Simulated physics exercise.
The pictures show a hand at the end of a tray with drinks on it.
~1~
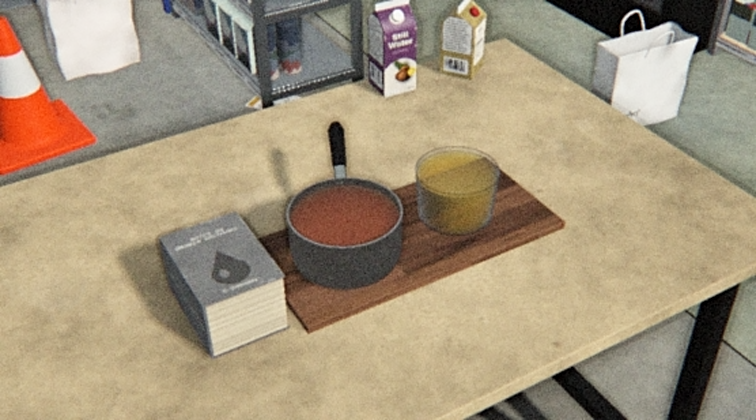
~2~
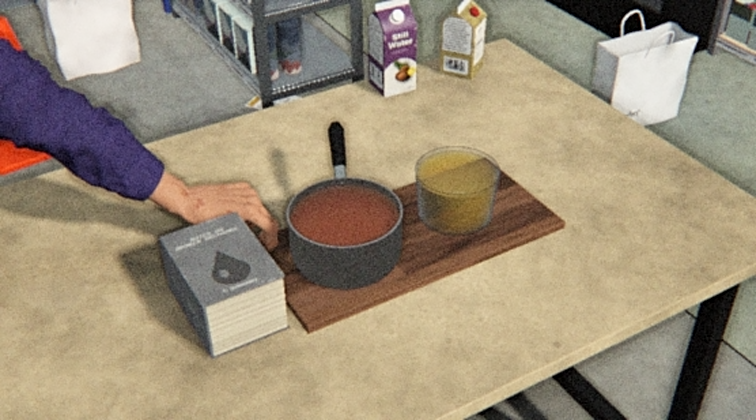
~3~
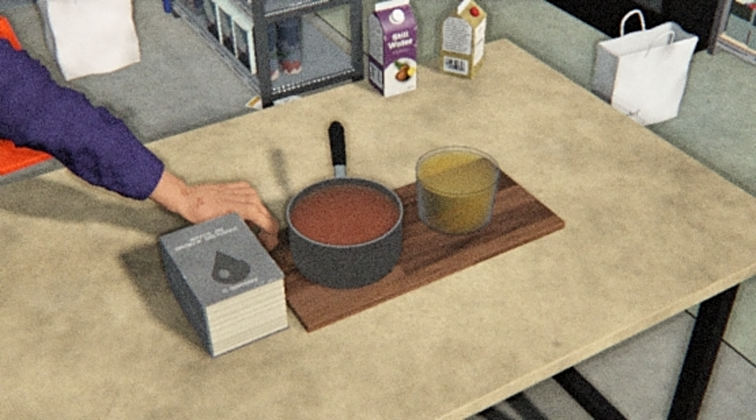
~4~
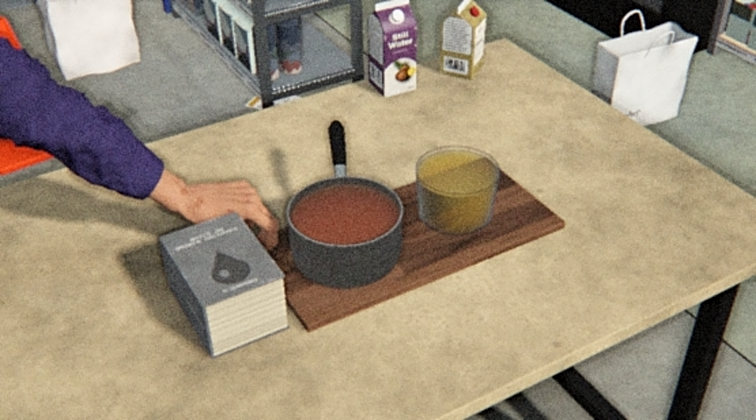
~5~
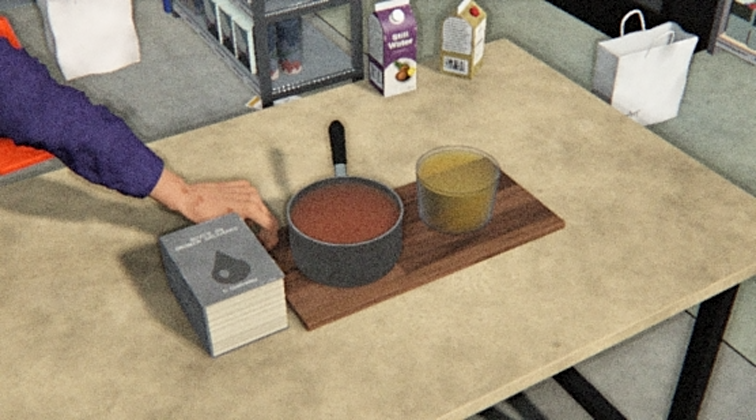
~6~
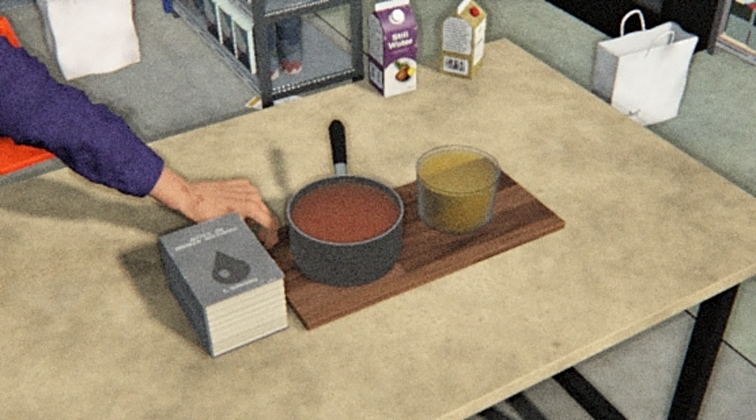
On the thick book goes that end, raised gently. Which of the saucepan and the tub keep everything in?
My prediction: On the left the saucepan: Some goes over. On the right the tub: Some goes over.
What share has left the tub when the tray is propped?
My figure: 10 in a hundred.
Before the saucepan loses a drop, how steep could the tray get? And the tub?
I'd put them at about 10° and 10° in that order.
Shortly, the tray slopes by about 7°; saucepan, none is lost; tub, none is lost.
Then, the tray slopes by about 15°; saucepan, it has lost some; tub, it has lost some.
At the finish, the tray slopes by about 13°, resting on the thick book; saucepan, it has lost some; tub, it has lost some.
